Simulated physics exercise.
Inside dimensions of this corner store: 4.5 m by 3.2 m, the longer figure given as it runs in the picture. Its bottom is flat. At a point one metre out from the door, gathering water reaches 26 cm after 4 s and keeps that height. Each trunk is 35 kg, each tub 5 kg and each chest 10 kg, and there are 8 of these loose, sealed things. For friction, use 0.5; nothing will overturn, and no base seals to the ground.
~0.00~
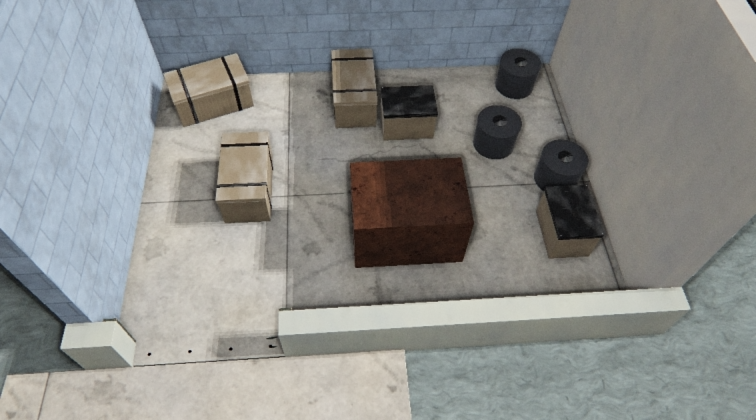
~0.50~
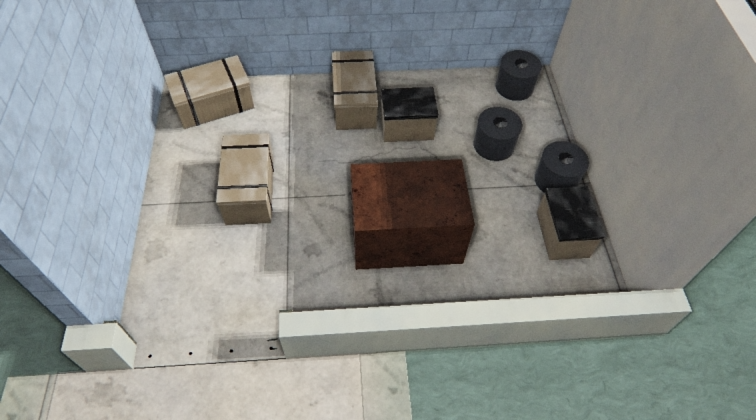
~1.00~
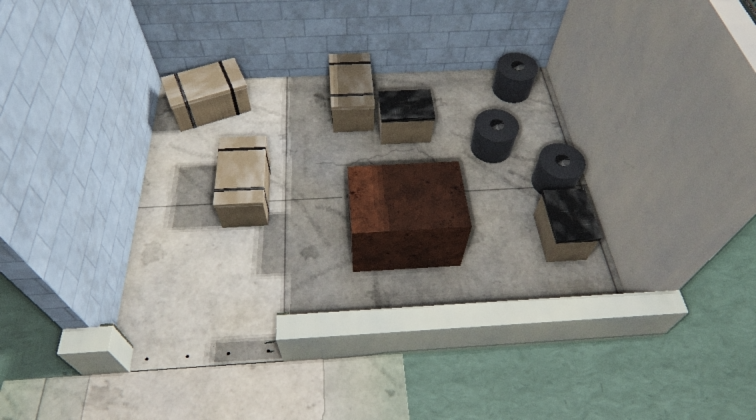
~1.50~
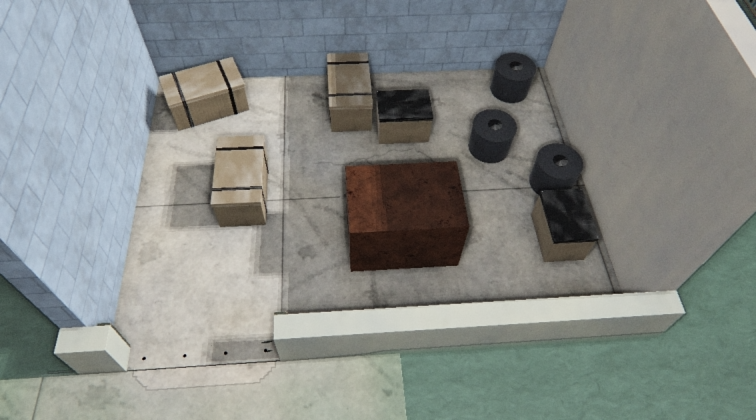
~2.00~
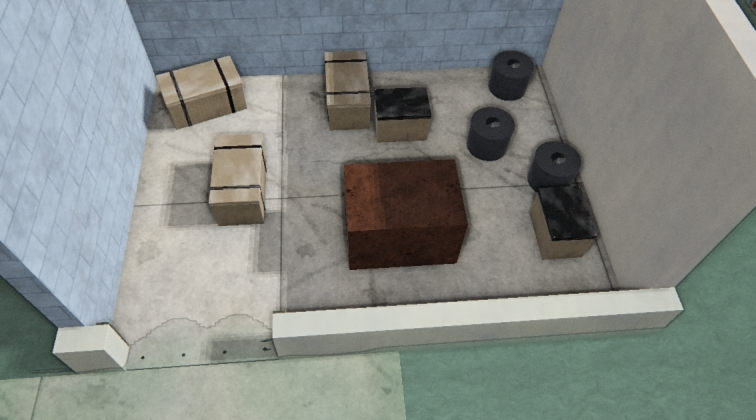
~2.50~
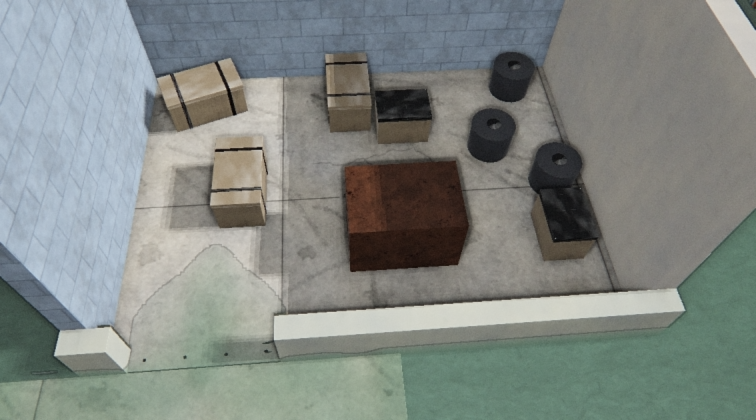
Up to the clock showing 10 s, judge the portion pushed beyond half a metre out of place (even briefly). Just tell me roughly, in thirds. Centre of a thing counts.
Roughly two thirds or more.
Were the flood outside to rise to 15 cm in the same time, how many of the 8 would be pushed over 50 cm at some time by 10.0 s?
With that change, 1 of them.
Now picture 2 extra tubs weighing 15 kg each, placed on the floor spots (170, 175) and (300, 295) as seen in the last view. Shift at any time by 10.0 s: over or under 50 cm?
So the first ends up beyond that distance while the second ends up within that distance.
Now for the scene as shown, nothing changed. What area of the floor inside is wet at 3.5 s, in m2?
My estimate is roughly 3.0 m2.
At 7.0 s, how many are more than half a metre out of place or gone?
By my reckoning, 5.
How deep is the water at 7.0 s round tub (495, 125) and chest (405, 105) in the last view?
Some 2 cm at the first, some 5 cm at the second.
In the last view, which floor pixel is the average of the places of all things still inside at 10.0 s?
I'd put it around (529, 201).
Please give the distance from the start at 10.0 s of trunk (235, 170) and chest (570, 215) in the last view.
They sit 300 cm and 80 cm away, in the order given.
After 3.5 s 0 of 8 are over 50 cm from their spots; 0 afloat.
After 4.5 s 0 of 8 are over 50 cm from their spots; 0 afloat.
After 7.0 s 5 of 8 are over 50 cm from their spots; 3 afloat.
After 10.0 s 8 of 8 are over 50 cm from their spots, and 8 have been at some point; 7 afloat.
